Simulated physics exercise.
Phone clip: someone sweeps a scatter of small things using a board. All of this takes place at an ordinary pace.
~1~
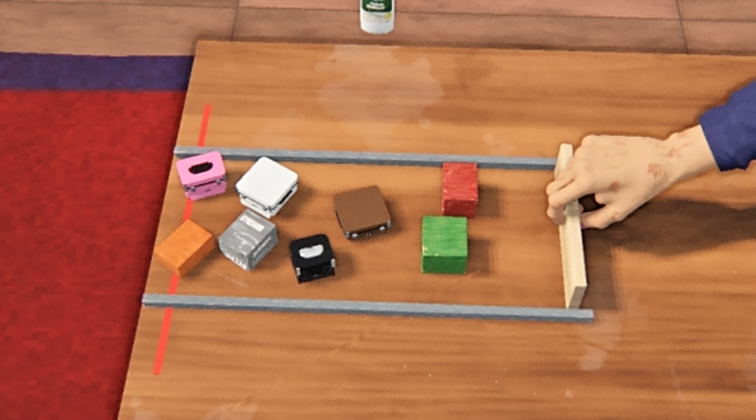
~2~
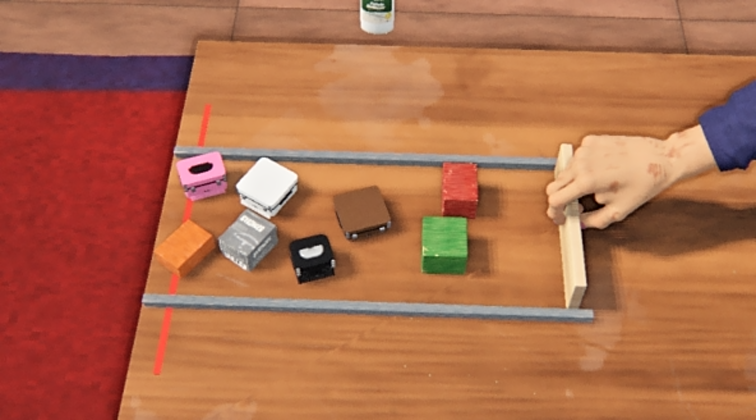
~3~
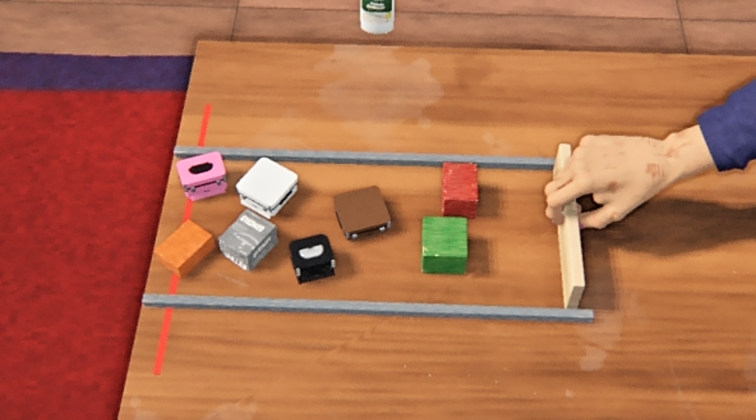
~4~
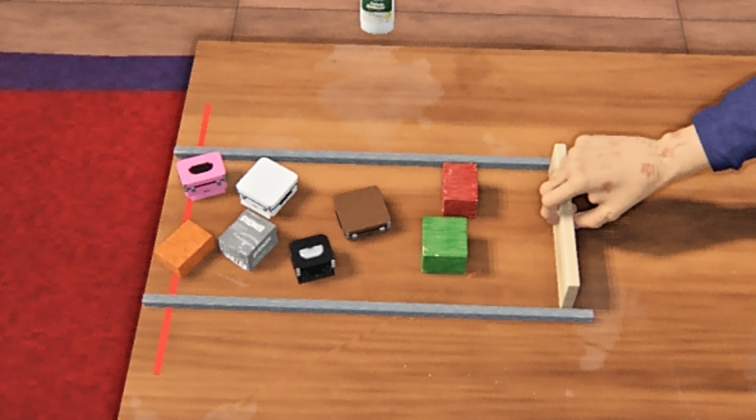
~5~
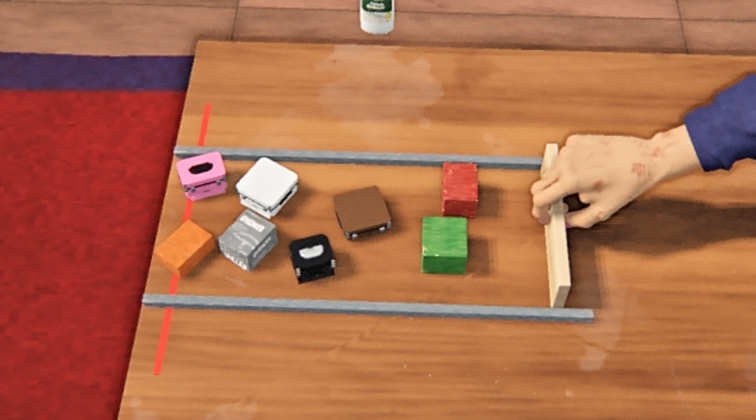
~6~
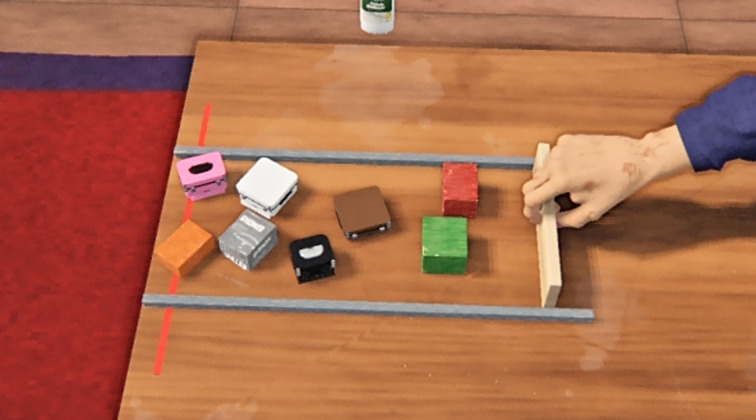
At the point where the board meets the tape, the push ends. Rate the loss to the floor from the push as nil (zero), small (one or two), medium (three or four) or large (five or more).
The loss is large.
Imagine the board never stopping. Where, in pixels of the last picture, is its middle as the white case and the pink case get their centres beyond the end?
First one: Around (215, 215). Other one: Around (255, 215).
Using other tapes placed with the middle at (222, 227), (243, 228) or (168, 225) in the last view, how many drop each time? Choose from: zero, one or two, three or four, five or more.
In turn: Three to four, either three or four, five or more.
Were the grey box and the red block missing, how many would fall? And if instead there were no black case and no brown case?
Result: 4 in the first case, with 4 in the second.
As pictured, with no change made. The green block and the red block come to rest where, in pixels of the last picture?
Answer: First (156, 244), after that (173, 182).
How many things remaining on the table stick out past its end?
The total would be 2.
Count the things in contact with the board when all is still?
At rest, 2 are in contact.
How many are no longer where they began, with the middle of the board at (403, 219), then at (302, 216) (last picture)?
At the first place 3, at the second 8.
Soon after, none off yet; orange block at rest near (185, 249); pink case at rest near (203, 176); grey box at rest near (249, 240).
At rest, the number that fall off is five or more; fallen, brown case, black case, white case, grey box, pink case and orange block.
